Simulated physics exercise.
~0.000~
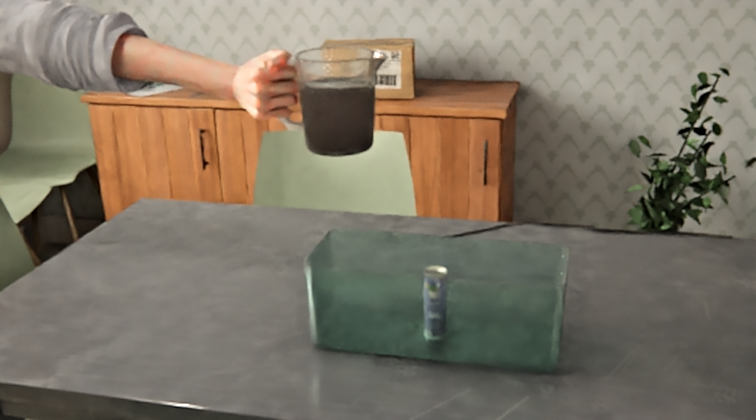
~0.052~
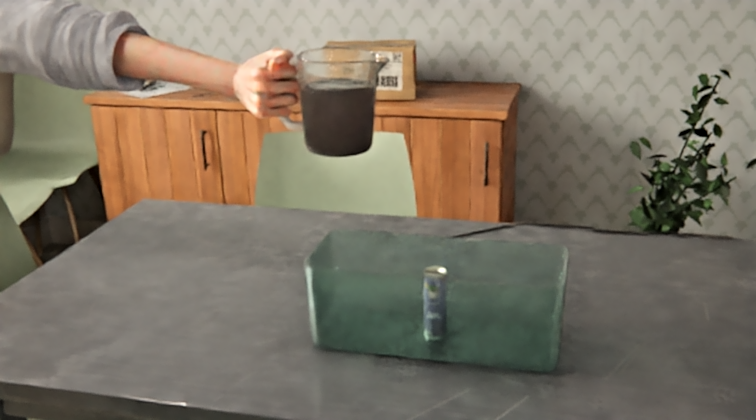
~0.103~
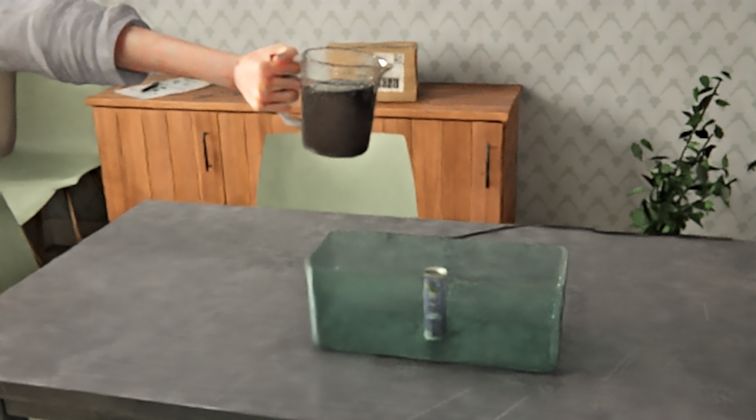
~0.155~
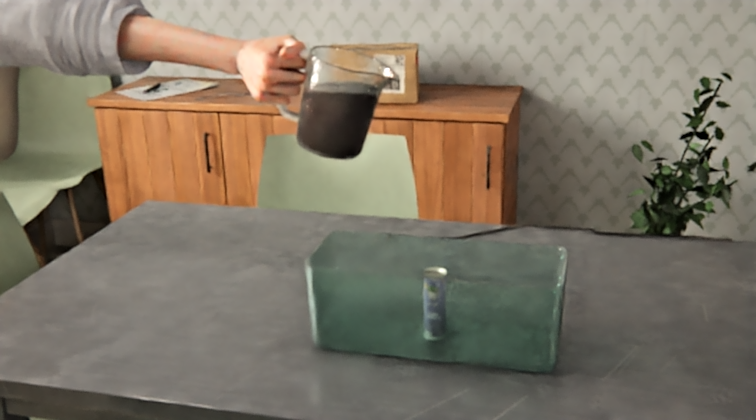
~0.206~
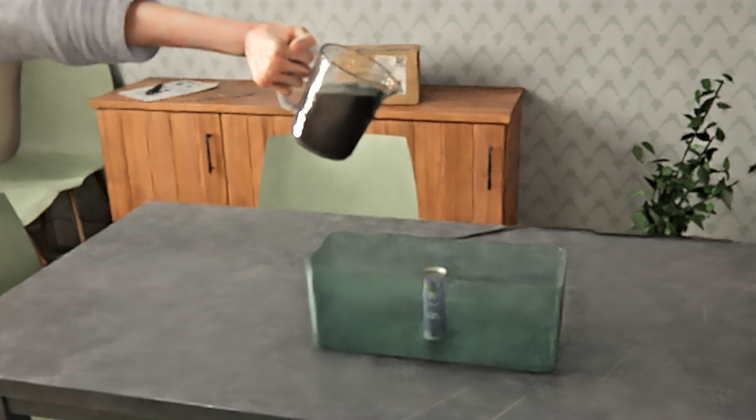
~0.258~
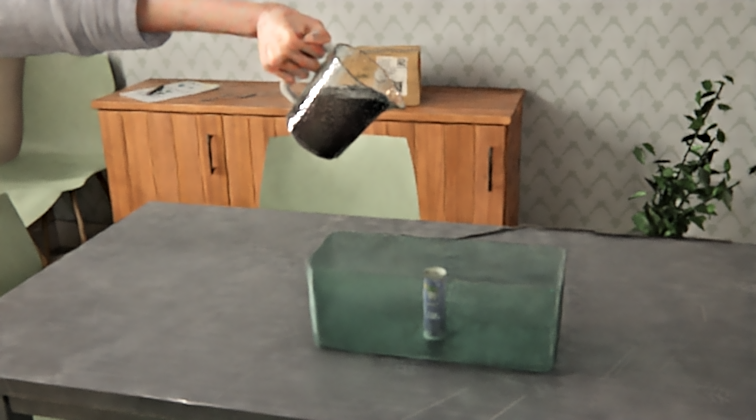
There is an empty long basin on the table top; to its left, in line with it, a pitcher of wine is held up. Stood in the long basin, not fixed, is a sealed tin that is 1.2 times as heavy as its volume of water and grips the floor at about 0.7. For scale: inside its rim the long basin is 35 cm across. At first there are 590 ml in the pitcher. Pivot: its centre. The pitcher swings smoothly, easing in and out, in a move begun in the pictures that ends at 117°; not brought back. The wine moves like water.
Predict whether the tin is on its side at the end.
The tin is not on its side.
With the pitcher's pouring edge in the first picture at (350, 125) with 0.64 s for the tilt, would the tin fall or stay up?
Result: Tin upright.
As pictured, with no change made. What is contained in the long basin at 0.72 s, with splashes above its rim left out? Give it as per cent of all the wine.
Some 72 percent of the total.
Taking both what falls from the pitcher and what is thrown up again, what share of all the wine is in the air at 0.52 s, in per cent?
Some 40 % is the figure.
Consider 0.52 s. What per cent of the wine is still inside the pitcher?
Portion remaining: Approx. 54 per cent.
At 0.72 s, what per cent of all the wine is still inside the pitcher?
About 7 per cent.
After 0.52 s the tilt is 108° and 54 per cent is still to pour; the tin stands where it began.
After 0.72 s the tilt is 117° and 7 per cent is still to pour; the tin stands where it began.
After 0.92 s the tilt is 117° and 0 per cent is still to pour; the tin stands where it began.
After 1.14 s the tilt is 117° and 0 per cent is still to pour; the tin stands where it began.
In the end the tin stands where it began.
